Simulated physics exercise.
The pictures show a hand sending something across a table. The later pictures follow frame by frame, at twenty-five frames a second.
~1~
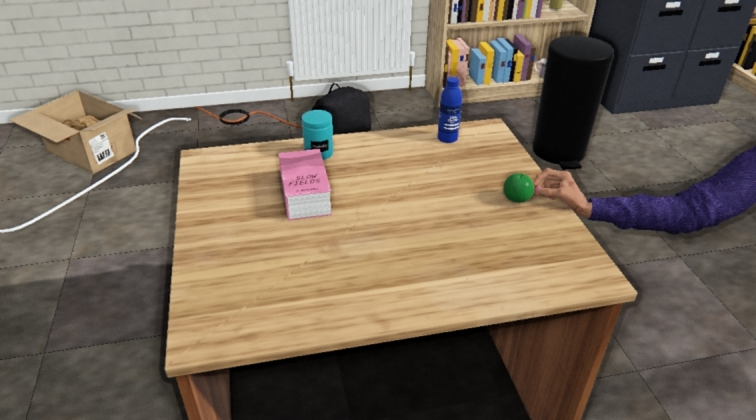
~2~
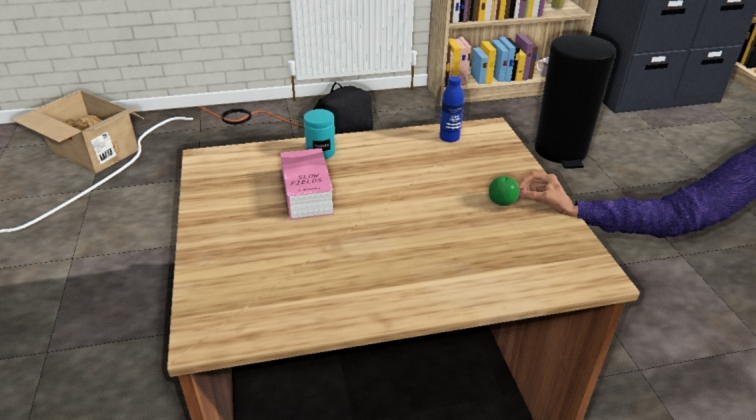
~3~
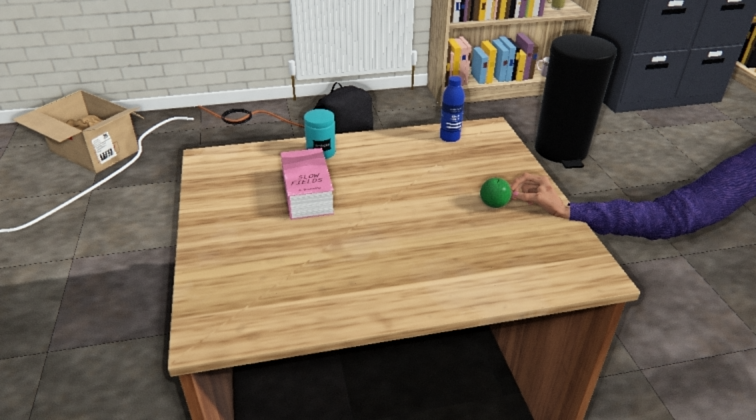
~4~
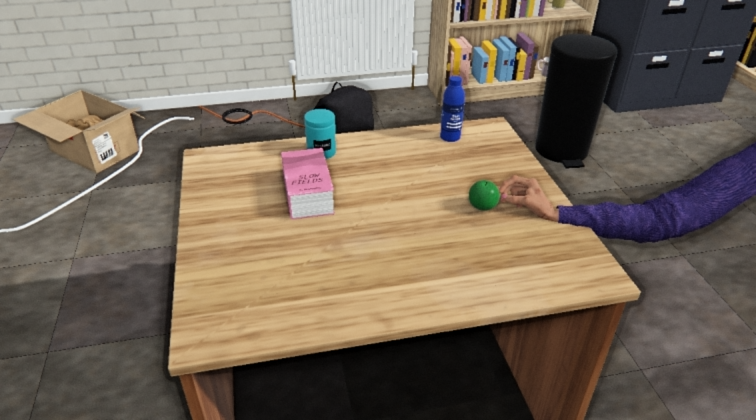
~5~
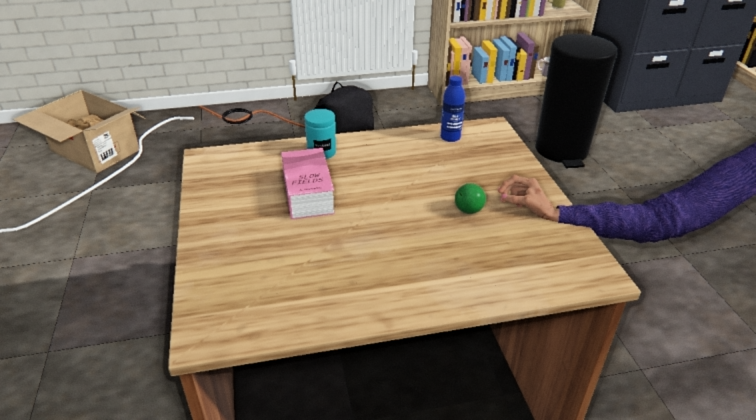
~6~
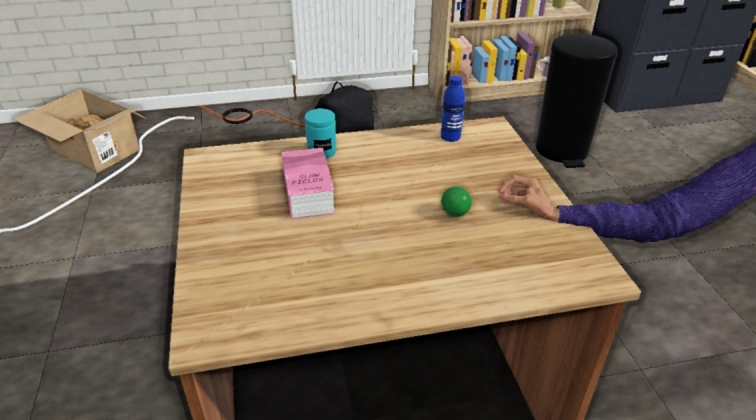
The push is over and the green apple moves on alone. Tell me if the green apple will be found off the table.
The green apple goes over the edge.
Then, 0.20 s later than the last frame, green apple moved well along near (384, 219).
Then, 0.60 s later than the last frame, green apple moved well along near (229, 254).
Then, 0.90 s later than the last frame, green apple now off the table.
Then, 1.10 s later than the last frame, things are still on the move.
When it is over, off the table, green apple.
